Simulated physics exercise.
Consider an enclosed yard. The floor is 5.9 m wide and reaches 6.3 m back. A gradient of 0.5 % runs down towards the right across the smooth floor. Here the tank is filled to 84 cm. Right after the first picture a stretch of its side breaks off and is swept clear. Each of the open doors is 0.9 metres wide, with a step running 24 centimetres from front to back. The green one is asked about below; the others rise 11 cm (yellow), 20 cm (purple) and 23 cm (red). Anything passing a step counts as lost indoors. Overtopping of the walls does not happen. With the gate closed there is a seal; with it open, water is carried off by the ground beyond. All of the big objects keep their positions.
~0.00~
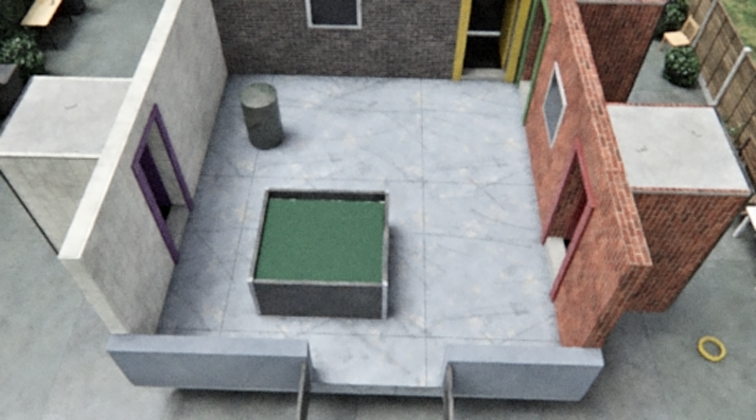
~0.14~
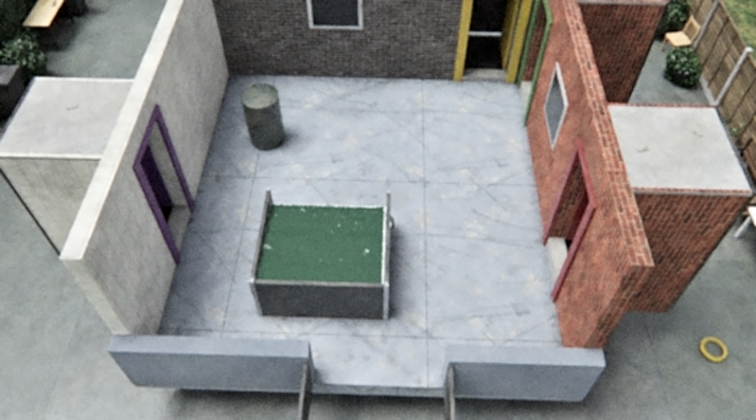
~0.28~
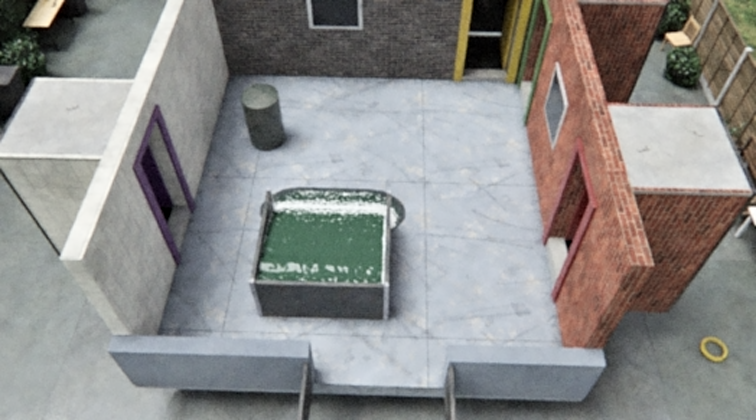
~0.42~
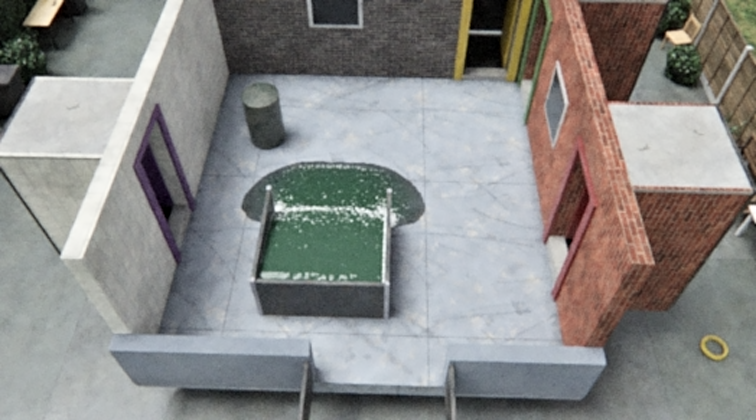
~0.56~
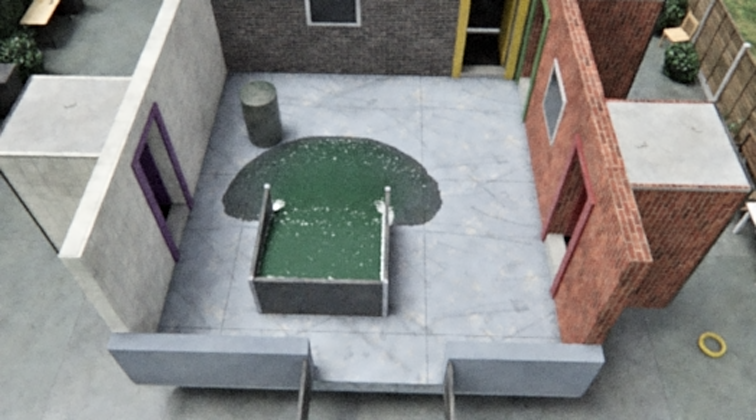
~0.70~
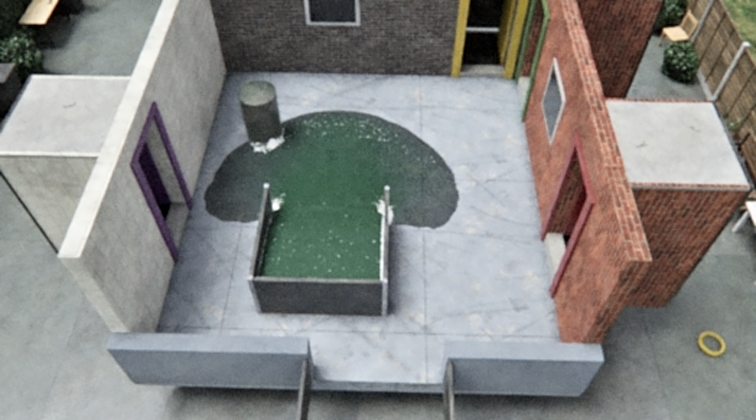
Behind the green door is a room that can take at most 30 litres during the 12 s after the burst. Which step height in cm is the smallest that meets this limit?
A height of roughly 22.5 cm.
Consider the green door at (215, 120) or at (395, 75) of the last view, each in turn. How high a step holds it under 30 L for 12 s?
About 13.0 cm, then about 24 cm.
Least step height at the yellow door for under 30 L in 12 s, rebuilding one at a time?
I'd raise yellow to close to 16 cm.
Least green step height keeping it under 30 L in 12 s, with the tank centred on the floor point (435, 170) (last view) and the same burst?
At least some 25 centimetres tall.
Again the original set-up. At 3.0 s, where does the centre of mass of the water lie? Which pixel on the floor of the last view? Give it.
At about (347, 137).
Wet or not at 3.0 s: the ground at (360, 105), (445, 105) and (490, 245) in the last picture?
In order: Soaked, soaked, untouched.
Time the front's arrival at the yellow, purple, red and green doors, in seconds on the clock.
The yellow door at 1.6 s, the purple door at 1.6 s, the red door at 4.5 s, the green door at 2.0 s.
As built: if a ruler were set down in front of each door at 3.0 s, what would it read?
In cm - yellow: 20, purple: 3, red: 0, green: 28.
After 1.4 s water covers 45 % of the floor, deepest (38 cm) near (315, 78); it has not reached the green door.
After 3.0 s water covers 55 % of the floor, deepest (32 cm) near (511, 83); 28 cm at the green door, 14 litres in over its 22 cm step.
After 12.0 s water covers 95 % of the floor, deepest (12 cm) near (537, 244); 6 cm at the green door, 31 litres in over its 22 cm step.
At the green door as built, the water arrived by 2.0 s and peaked near 29 cm at 2.8 s.
Run again over the same 12 s with other heights there, 45 litres in over 20 cm, 11 litres over 27 cm. The limit of 30 litres is kept from about 22.5 cm up.
